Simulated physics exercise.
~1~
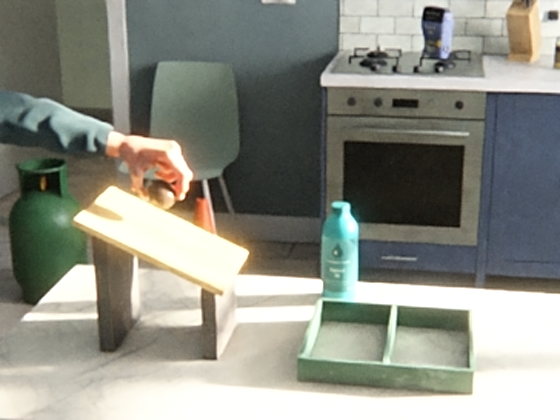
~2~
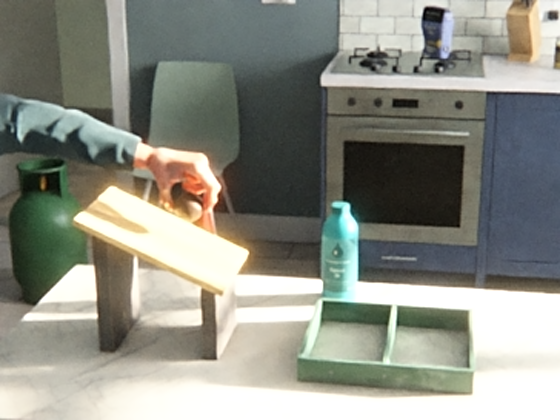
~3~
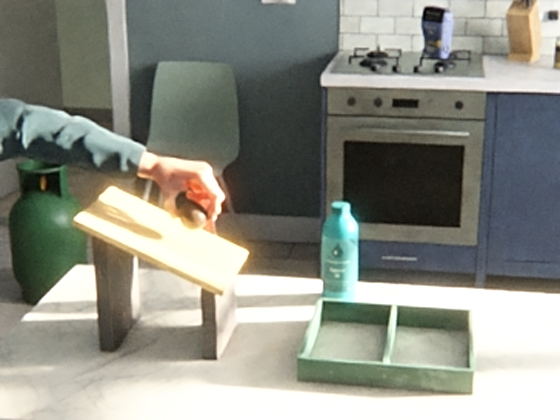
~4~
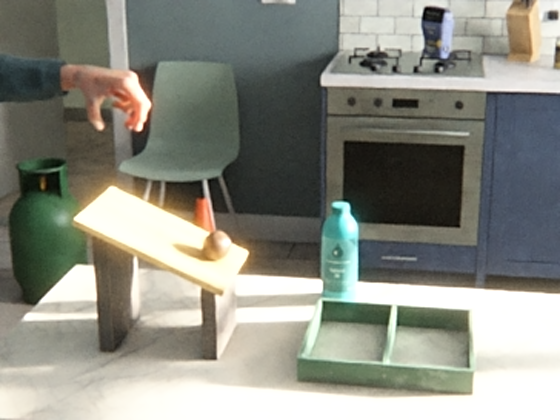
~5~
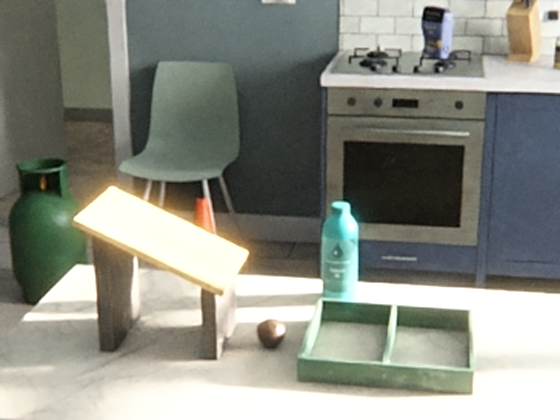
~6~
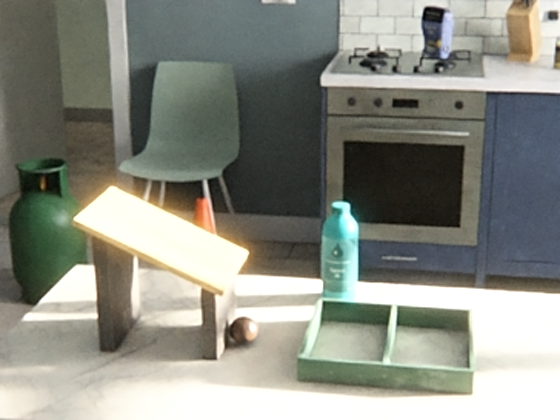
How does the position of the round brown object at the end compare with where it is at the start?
At the start it is held in the hand over the slanted yellow board, and at the end it is lower and further right, on the tabletop beside the board's right support.
